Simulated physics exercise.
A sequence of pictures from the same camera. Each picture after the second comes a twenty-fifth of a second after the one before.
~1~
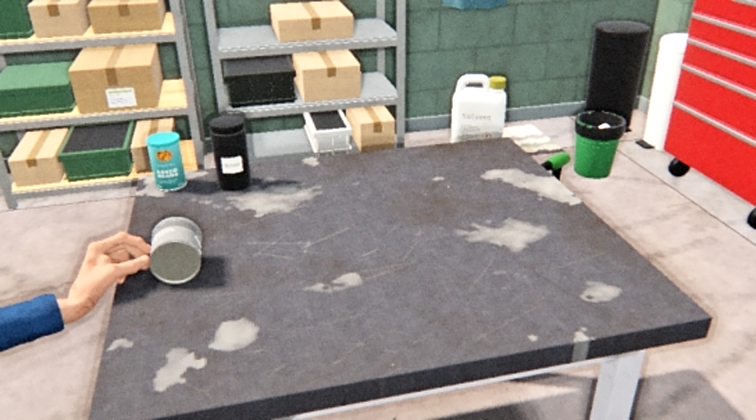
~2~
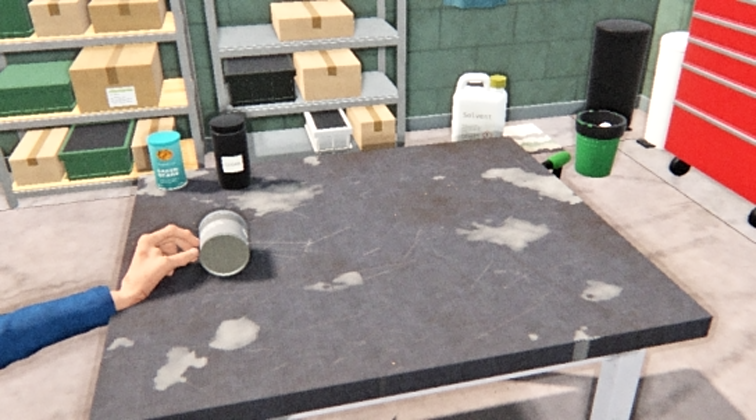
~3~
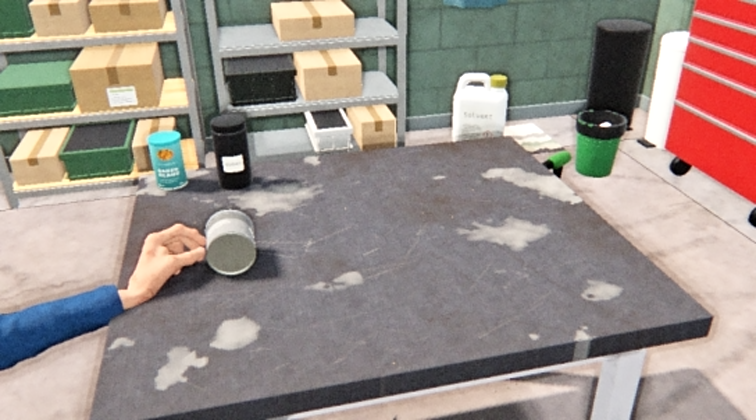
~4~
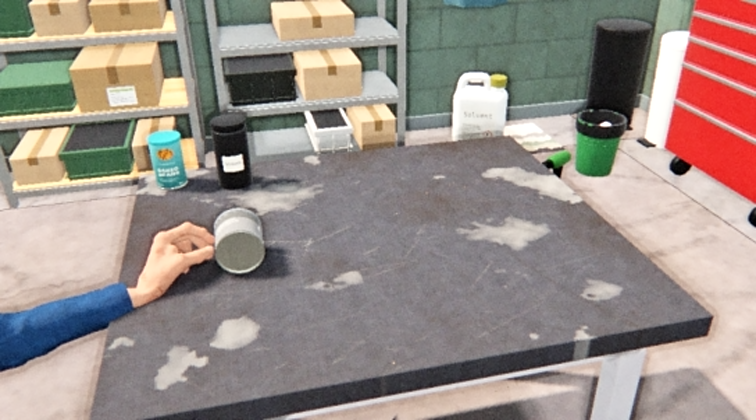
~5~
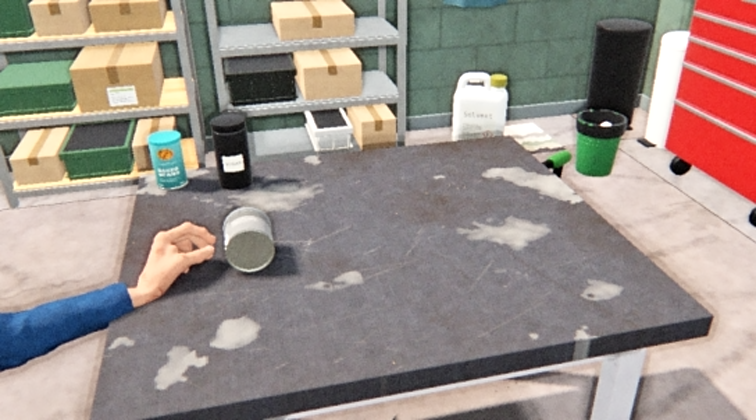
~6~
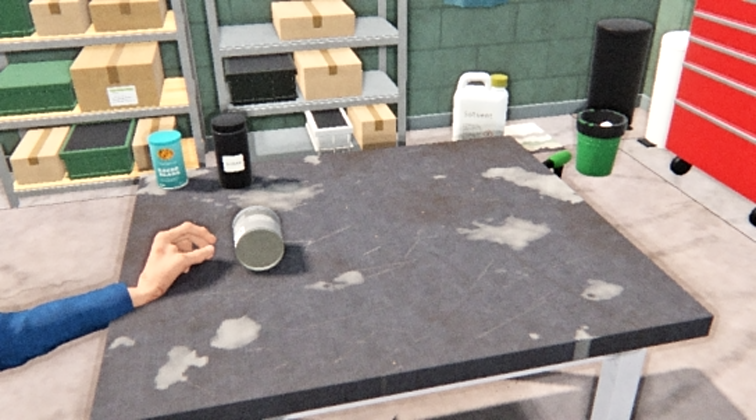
Grey tin lying on its side on a dark worktable, pushed right by a hand, then rolling slightly away from the still fingers.
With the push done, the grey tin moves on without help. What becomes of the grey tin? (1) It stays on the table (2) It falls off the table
It stays on the table (1).
Then, 0.20 s later than the last frame, grey tin moved about its own width near (301, 233).
Then, 0.40 s later than the last frame, grey tin moved well along near (337, 228).
Then, 0.70 s later than the last frame, grey tin moved well along near (380, 222).
Then, 1.20 s later than the last frame, grey tin moved well along near (424, 216).
When it is over, moved from the start, grey tin. End places, in pixels of the last picture, grey tin near (438, 215).
